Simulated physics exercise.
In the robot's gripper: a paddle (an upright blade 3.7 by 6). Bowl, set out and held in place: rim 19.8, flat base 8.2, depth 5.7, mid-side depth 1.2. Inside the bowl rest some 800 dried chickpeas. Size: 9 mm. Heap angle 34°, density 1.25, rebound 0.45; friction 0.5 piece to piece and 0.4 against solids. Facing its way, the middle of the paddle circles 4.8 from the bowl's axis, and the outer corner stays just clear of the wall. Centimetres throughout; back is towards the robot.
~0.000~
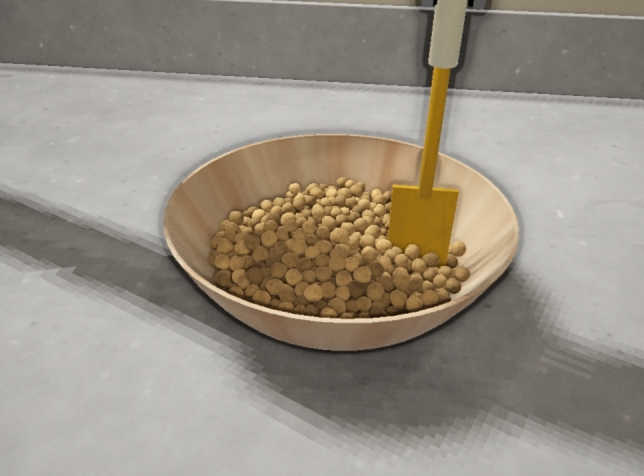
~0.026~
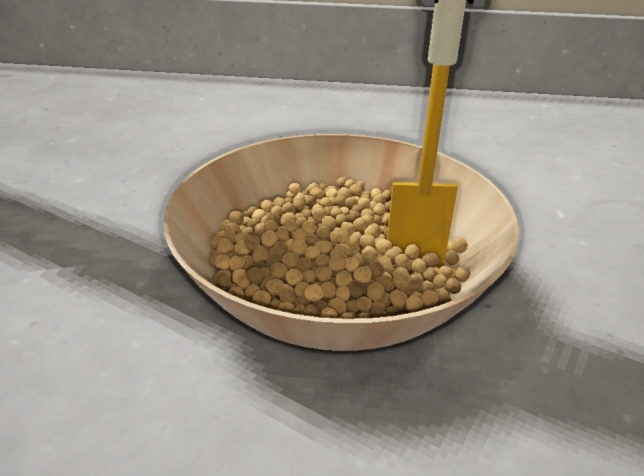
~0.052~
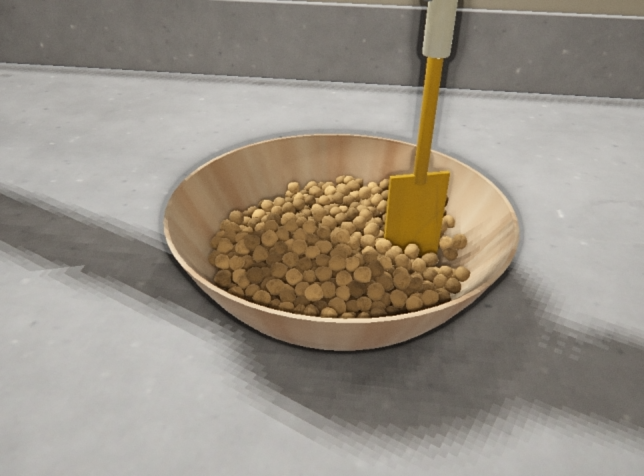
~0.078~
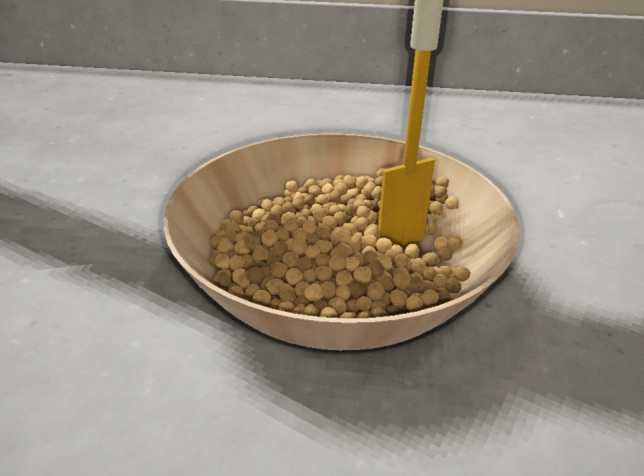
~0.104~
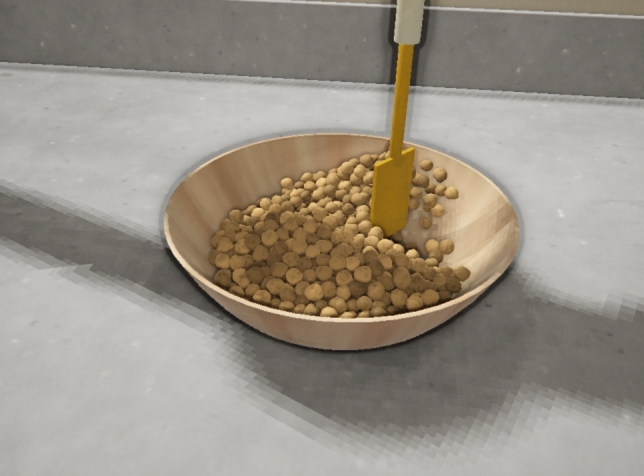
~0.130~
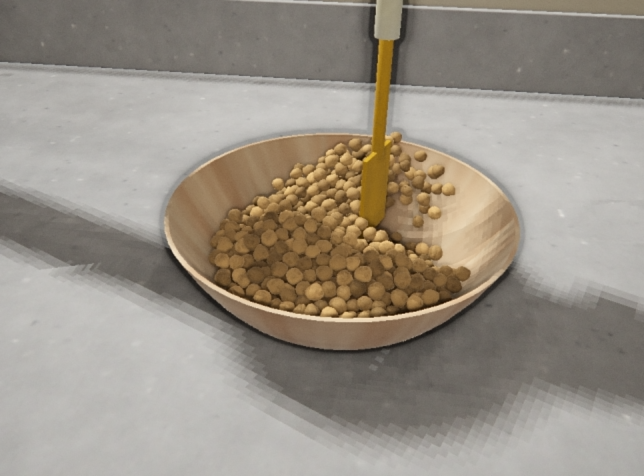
On a pale grey stone-like surface with a darker grey strip along the back, seen from slightly above by a still camera, a shallow light-wood bowl sits near the centre, heaped with small round tan chickpeas. A yellow paddle on a pale handle stands upright in the bowl's right side. Barely moving at first, it sweeps leftward and back while turning edge-on, pushing chickpeas up towards the rear rim.
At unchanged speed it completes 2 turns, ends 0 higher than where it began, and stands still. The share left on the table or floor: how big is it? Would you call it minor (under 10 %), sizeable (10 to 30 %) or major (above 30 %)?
I would call it sizeable.
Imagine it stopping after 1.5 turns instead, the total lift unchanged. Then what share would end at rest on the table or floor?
It would be around 15 per cent.
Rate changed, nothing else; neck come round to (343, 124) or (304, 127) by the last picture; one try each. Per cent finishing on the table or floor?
Near 40 per cent for the first, near 55 per cent for the second.
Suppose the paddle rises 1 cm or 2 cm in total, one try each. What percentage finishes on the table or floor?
Try one: Around 15 %; try two: Around 10 %.
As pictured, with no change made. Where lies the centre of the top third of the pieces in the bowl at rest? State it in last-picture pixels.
Near (420, 223).
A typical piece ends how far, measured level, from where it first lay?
My guess is close to 10 centimetres.
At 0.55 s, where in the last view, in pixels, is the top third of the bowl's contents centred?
Around pixel (438, 252).
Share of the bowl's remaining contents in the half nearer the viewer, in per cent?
Near 40 per cent of what stays in the bowl.
By 0.55 s, 323° round, highest piece 9 above the table; 723 in the bowl, 64 on the table or floor, 13 in flight or on the tool.
By 0.97 s, 220° round, highest piece 8 above the table; 675 in the bowl, 118 on the table or floor, 7 in flight or on the tool.
By 1.38 s, 0° round, highest piece 6 above the table; 647 in the bowl, 152 on the table or floor, 1 in flight or on the tool.
By 2.08 s, 0° round, highest piece 6 above the table; 647 in the bowl, 153 on the table or floor.
Final count, 647 in the bowl, 153 on the table or floor. That is 19 % on the table or floor.
